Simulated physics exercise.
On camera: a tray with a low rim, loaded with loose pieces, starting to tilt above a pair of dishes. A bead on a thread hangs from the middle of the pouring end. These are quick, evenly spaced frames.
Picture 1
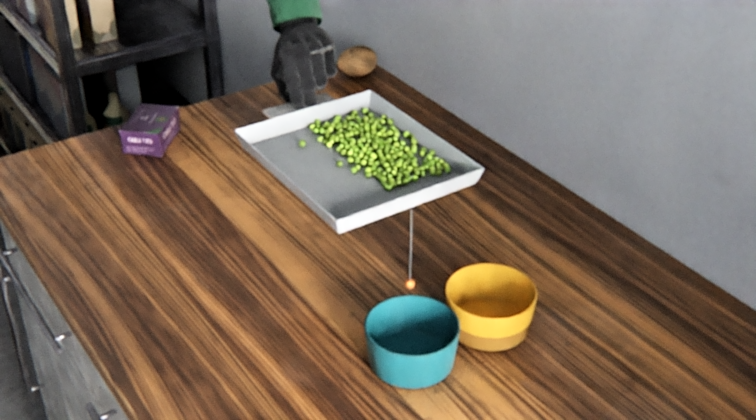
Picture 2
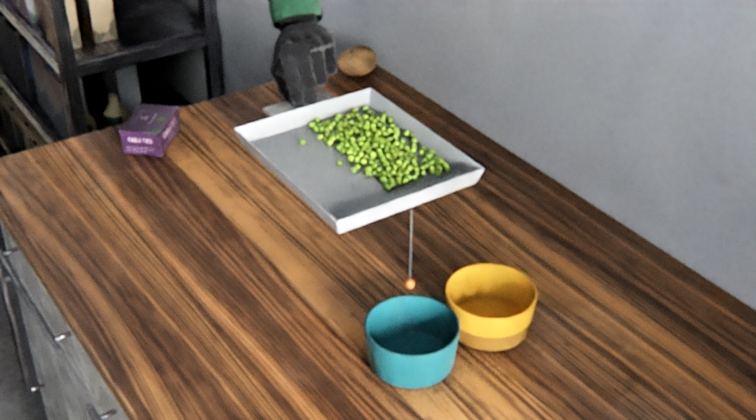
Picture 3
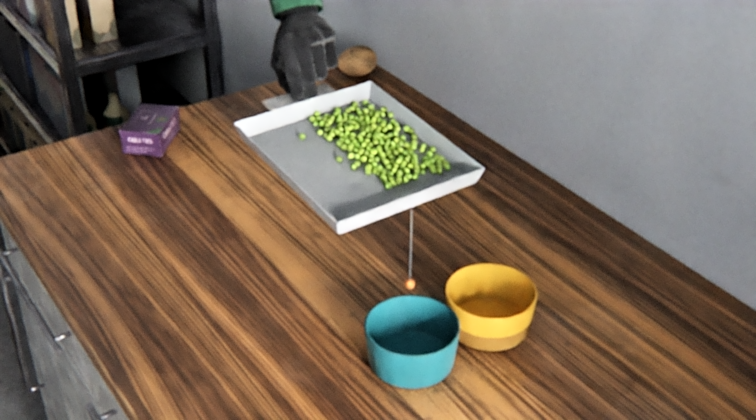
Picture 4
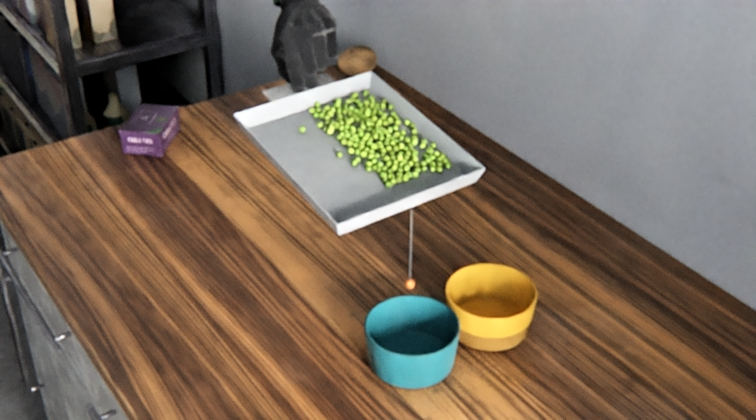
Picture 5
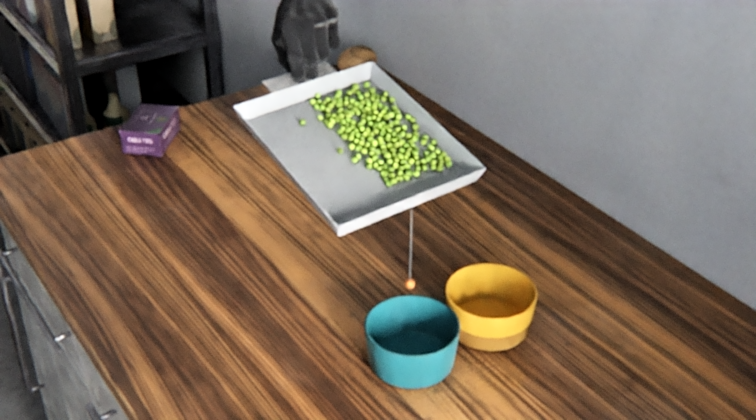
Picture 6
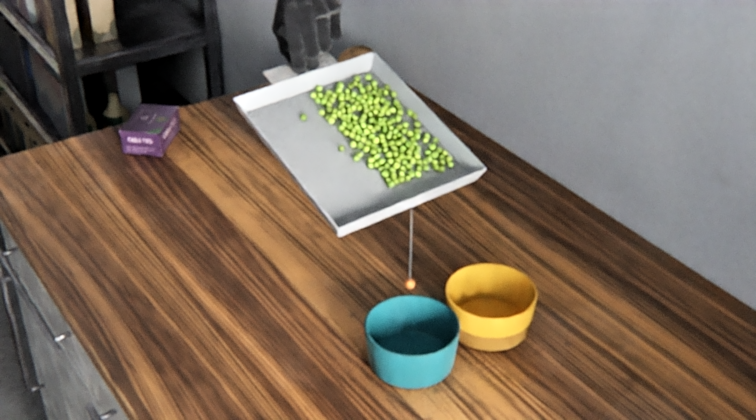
A dark gloved hand gradually raises the far end of a tray of green peas.
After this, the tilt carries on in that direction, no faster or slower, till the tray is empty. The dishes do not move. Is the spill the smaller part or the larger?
In the dishes lies more than half of it.
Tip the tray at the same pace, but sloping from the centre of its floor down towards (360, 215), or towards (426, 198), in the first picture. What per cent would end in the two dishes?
The first gives 20 %, the second 100 %.
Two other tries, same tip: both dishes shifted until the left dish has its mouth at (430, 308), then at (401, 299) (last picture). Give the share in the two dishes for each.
Near 40 % and 20 %.
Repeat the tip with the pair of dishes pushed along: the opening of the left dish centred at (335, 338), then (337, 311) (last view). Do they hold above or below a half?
The first try: The larger part. The second: Less than half.
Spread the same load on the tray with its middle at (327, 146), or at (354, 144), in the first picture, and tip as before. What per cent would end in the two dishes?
First some 50, then 70 per cent.
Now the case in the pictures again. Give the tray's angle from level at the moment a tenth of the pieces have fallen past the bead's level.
At some 90 degrees.
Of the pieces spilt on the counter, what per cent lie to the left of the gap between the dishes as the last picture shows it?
Close to 90 per cent.
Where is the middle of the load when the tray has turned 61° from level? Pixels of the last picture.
Around (401, 198).
Soon after the last picture, tray tipped steeply; nearly all on the tray; a stray few in the left dish; a stray few outside both.
A little later, tray tipped past a quarter turn; a stray few on the tray; about half in the left dish; a small part in the right dish; about a quarter outside both; about a quarter in the air.
Later still, tray tipped past a quarter turn; about two thirds in the left dish; a small part in the right dish; about a third outside both.
At rest, tray tipped past a quarter turn; about two thirds in the left dish; a small part in the right dish; about a third outside both.
